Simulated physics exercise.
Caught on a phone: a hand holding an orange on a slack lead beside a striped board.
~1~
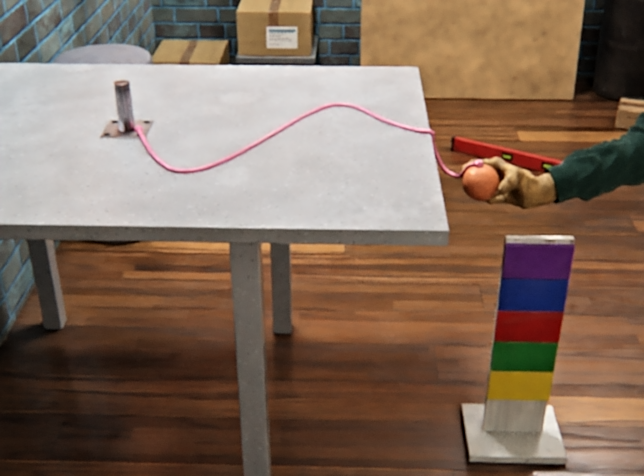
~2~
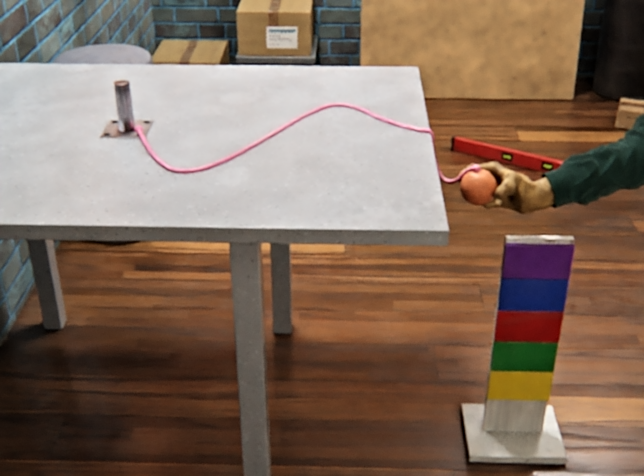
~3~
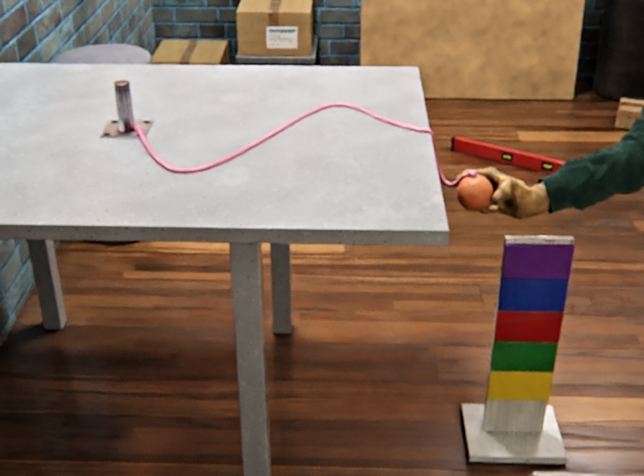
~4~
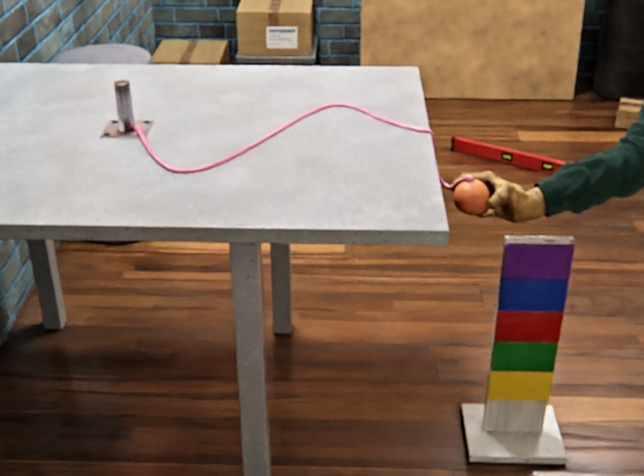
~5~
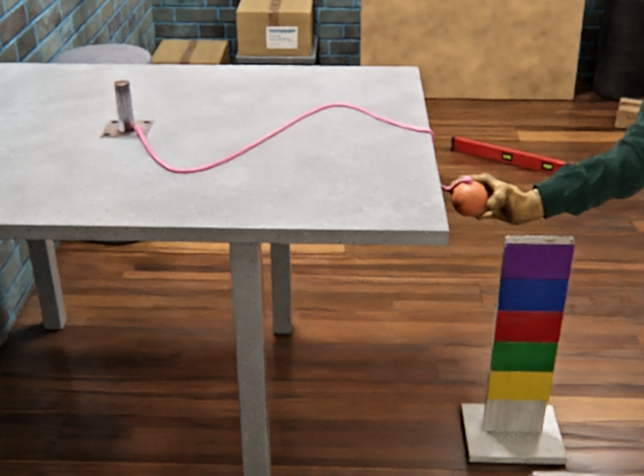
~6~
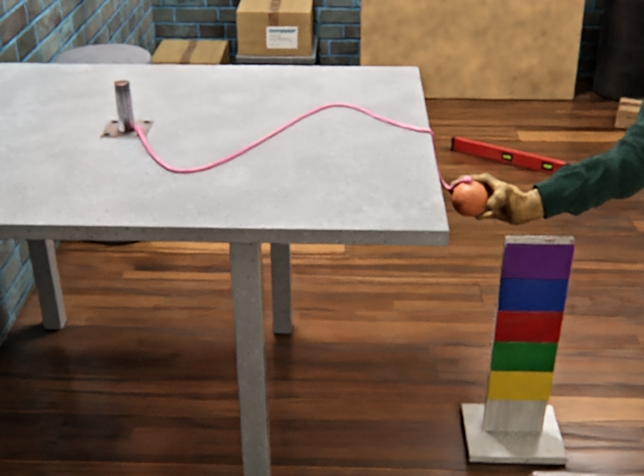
In a brick-walled workshop, a gloved hand holding an orange on a slack pink lead shifts slightly left beside a table.
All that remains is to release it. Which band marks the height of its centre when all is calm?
Its middle rests at the yellow band.
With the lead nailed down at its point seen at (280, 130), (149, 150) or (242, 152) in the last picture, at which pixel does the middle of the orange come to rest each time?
Near (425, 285), (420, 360) and (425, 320).
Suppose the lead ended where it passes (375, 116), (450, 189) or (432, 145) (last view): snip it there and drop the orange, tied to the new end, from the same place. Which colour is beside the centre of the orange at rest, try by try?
It would be purple; green; red.
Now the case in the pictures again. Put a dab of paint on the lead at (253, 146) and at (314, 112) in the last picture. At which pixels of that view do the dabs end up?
At (338, 143), then (434, 165).
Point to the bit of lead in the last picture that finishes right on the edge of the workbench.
The one at (306, 115).
Soon after, orange near (426, 360); level with green.
Then, orange near (411, 383); level with yellow.
At rest, orange near (417, 382); level with yellow. The yellow one.
